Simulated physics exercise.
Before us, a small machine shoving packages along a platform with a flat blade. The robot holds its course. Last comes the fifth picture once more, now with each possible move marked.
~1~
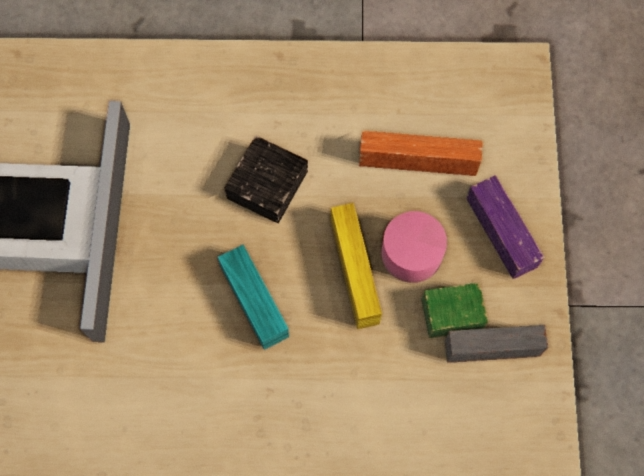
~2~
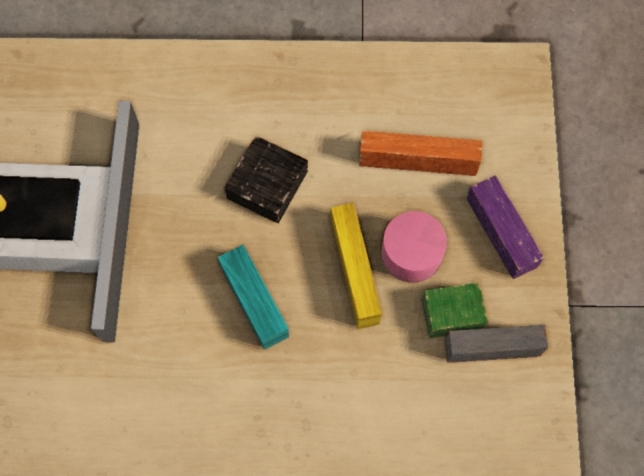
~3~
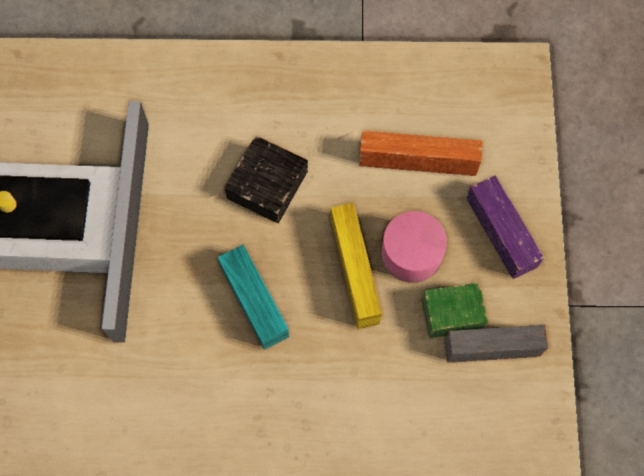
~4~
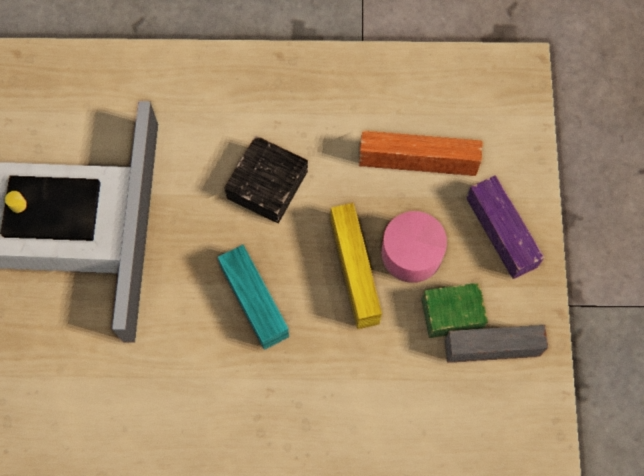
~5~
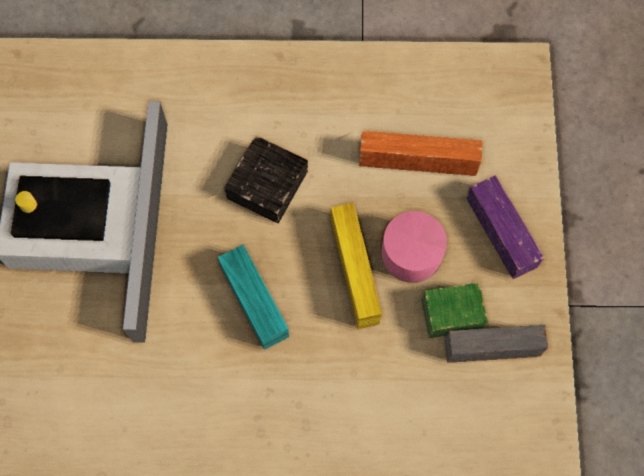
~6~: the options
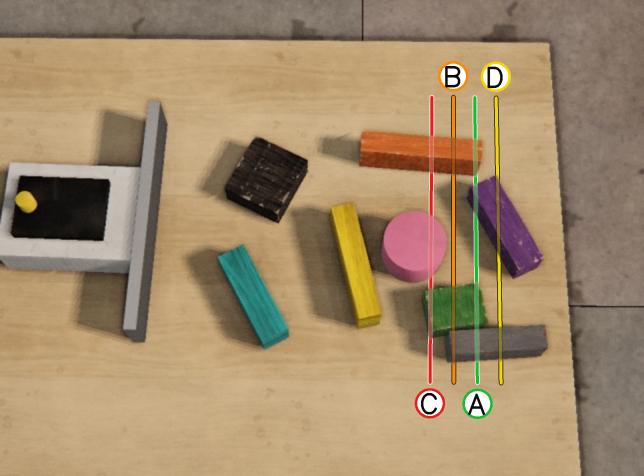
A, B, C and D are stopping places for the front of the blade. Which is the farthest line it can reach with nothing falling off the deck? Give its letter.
C is the last safe line.
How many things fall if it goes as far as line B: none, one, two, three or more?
One.
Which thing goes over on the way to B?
The orange bar goes over.
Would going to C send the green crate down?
No.
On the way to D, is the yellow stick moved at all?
Yes.
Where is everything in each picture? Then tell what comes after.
Yellow stick (356, 266); grey bar (496, 344); purple bar (505, 227), in the first frame.
Robot (37, 207); orange bar (420, 153), in the second frame.
Robot (48, 207); black crate (267, 180), in the third frame.
Robot (58, 207); turquoise stick (254, 297), in the fourth frame.
Robot (68, 208); grey bar (496, 344); purple bar (505, 227); orange bar (420, 153), in the fifth frame.
On the marked copy, A at (476, 233); B at (454, 233); C at (431, 232); D at (498, 233).
With C. Early on, robot (172, 209); black crate (293, 171); turquoise stick (269, 300).
Further on, robot (276, 210); orange bar (476, 152); pink canister (437, 248).
At the end, robot (356, 210); orange bar (552, 153); purple bar (539, 220); nothing has fallen.
As for the rest, A drops the purple bar and orange bar; B drops the orange bar; D drops the grey bar, purple bar, orange bar, green crate and pink canister.
